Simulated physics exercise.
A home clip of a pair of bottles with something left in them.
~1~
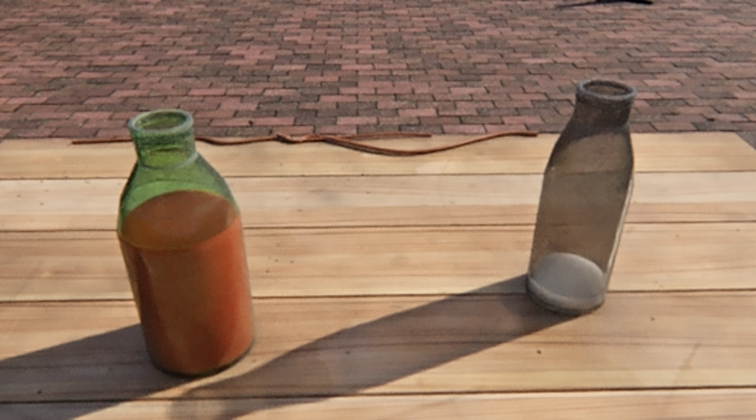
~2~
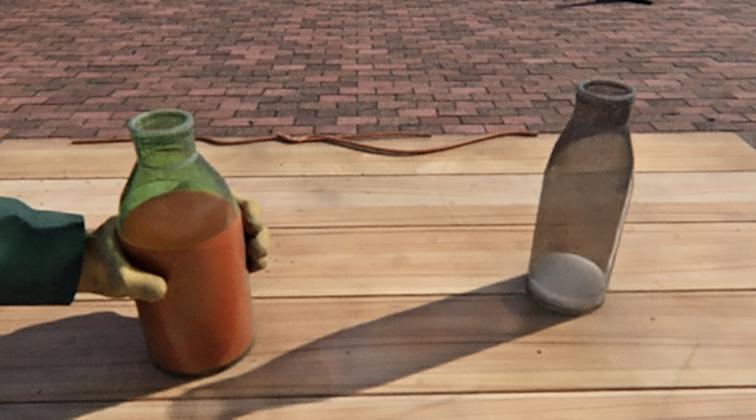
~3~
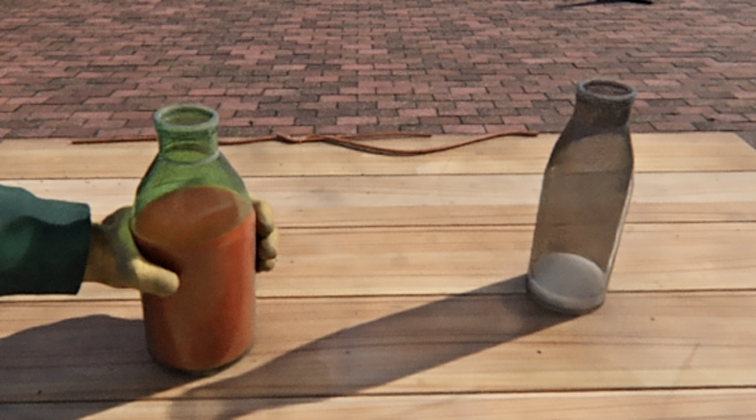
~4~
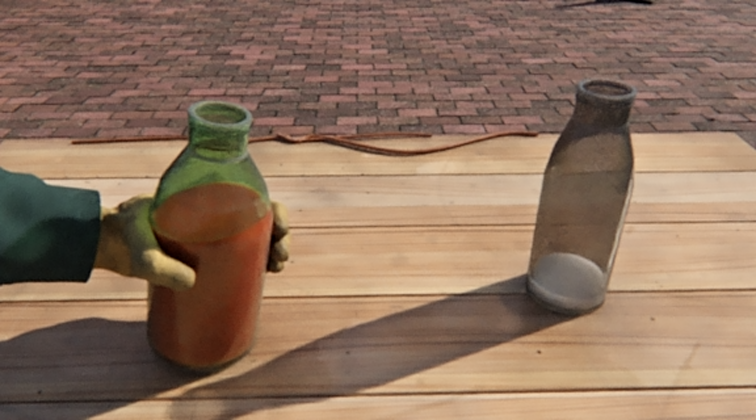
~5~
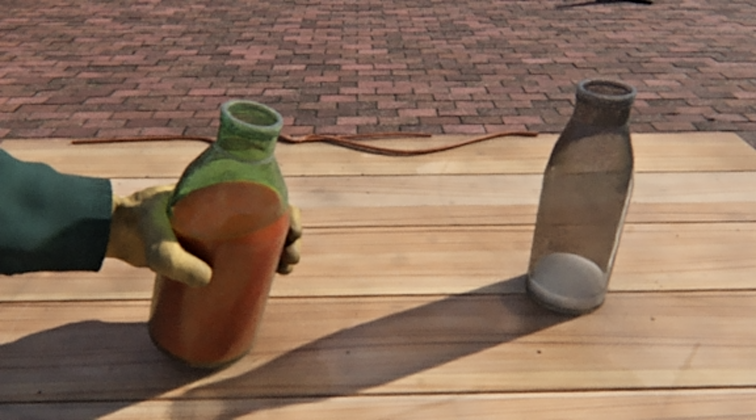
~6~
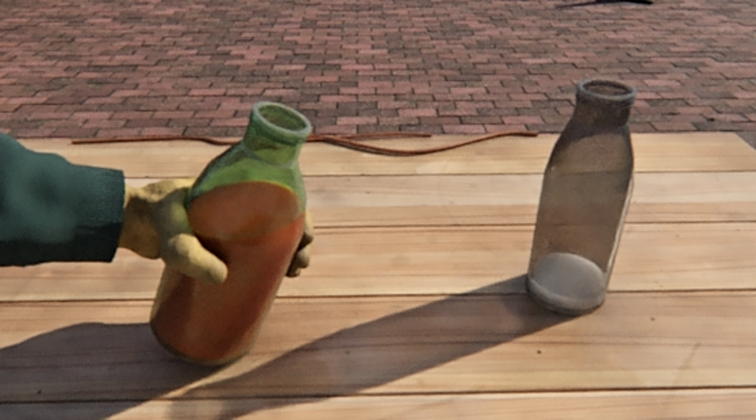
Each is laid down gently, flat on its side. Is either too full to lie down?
The left one lets some out and the right one holds it all.
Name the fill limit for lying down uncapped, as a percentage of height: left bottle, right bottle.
In turn 20 and 14 per cent.
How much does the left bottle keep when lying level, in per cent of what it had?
I make it 35 per cent.
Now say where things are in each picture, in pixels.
The first frame shows both stand upright; left bottle (184, 239) about two thirds full, open; right bottle (585, 195) nearly empty, open.
The second frame shows a hand takes the left bottle; left bottle about two thirds full, surface at (180, 218); right bottle nearly empty, surface at (568, 276).
In the third frame, the left bottle leans; left bottle (196, 235) about two thirds full; right bottle (585, 195) nearly empty.
In the fourth frame, the left bottle leans; left bottle about two thirds full, surface at (212, 209); right bottle nearly empty, surface at (568, 276).
In the fifth frame, the left bottle leans; left bottle (227, 229) about two thirds full; right bottle (585, 195) nearly empty.
In the sixth frame, the left bottle leans; left bottle (241, 228) tipped 25°, open; right bottle nearly empty, surface at (568, 276), open.
Next, the left bottle is nearly down; left bottle, dry at the neck.
After that, the left bottle lies flat; left bottle, some has come out.
Finally, both lie flat; left bottle, some has come out; right bottle, dry at the neck.
